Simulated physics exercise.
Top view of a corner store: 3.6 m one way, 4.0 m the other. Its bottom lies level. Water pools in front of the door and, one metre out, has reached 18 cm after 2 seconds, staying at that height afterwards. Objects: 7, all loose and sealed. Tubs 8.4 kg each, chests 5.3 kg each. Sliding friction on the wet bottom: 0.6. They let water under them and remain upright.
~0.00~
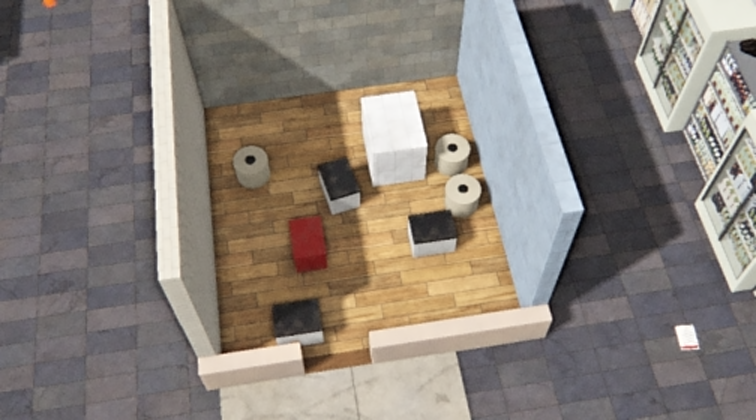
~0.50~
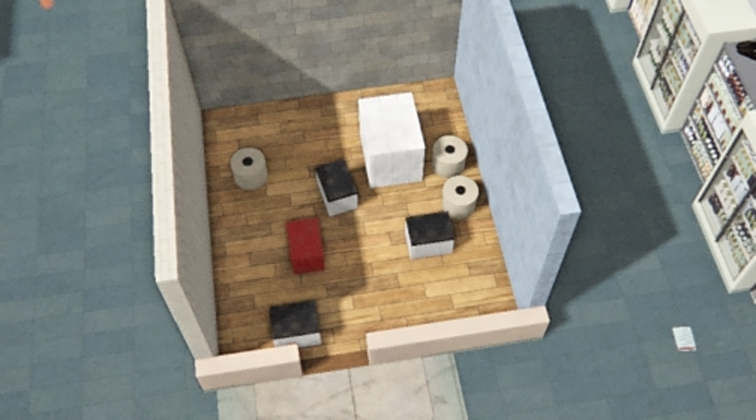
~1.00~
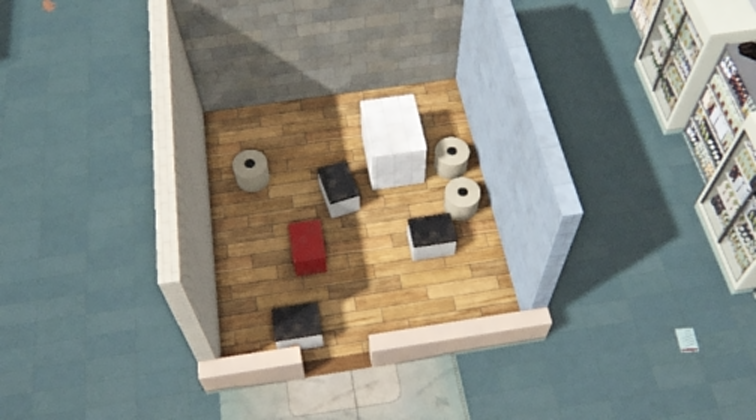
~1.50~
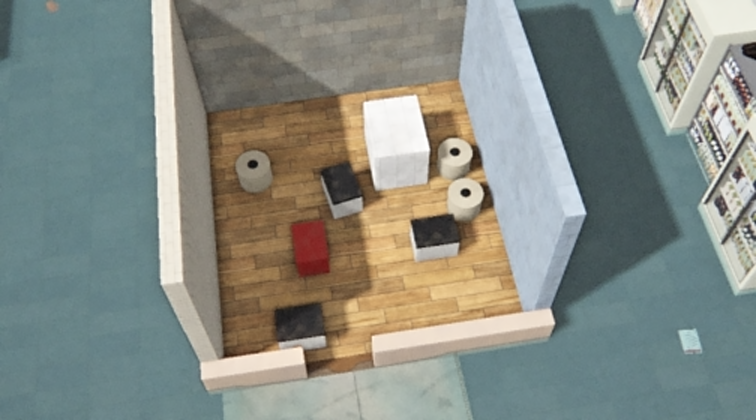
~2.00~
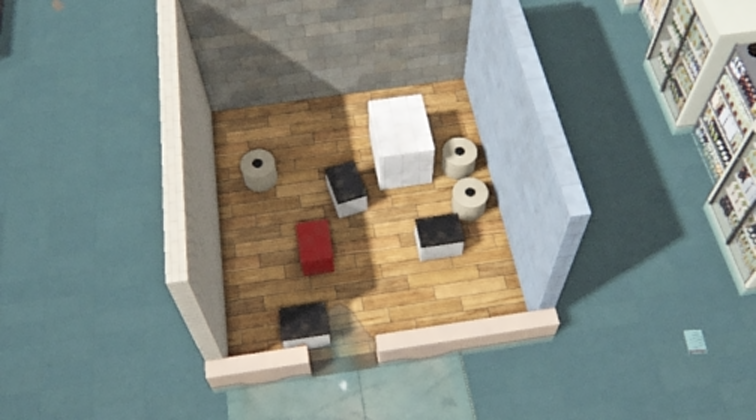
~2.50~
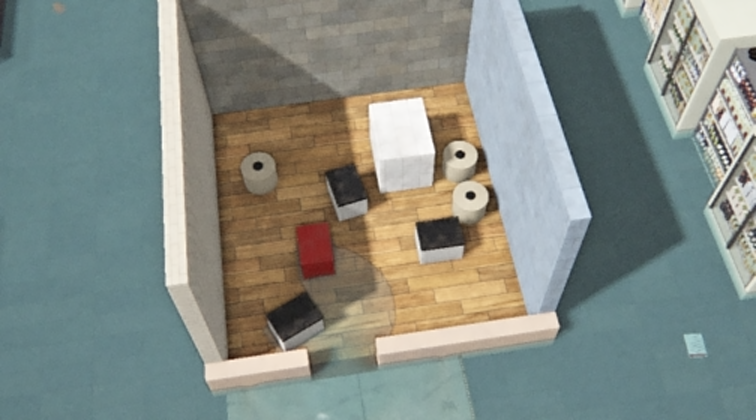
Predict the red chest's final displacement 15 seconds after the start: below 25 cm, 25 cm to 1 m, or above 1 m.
By then it is long gone from its spot.
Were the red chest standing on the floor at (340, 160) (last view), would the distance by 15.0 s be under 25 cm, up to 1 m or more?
It goes a long way.
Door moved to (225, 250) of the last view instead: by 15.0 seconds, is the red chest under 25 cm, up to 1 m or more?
Then the red chest would have gone a long way.
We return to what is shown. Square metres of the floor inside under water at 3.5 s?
Roughly 6.0 m2 of it is wet.
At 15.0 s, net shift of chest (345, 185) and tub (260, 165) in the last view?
Respectively 140 and 300 cm.
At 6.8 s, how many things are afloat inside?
That would be 3 of them.
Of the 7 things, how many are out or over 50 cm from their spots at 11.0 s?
I make it 5.
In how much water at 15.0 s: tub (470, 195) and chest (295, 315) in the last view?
About 7 and 11 cm.
After 3.5 s the red chest is near (310, 221), 0.3 m from its start, aground; 0 afloat.
After 6.8 s the red chest is near (279, 110), 2.1 m from its start, afloat; 3 afloat.
After 11.0 s the red chest is near (315, 104), 2.1 m from its start, afloat; 7 afloat.
After 15.0 s the red chest is near (389, 91), 2.5 m from its start, afloat; 7 afloat.
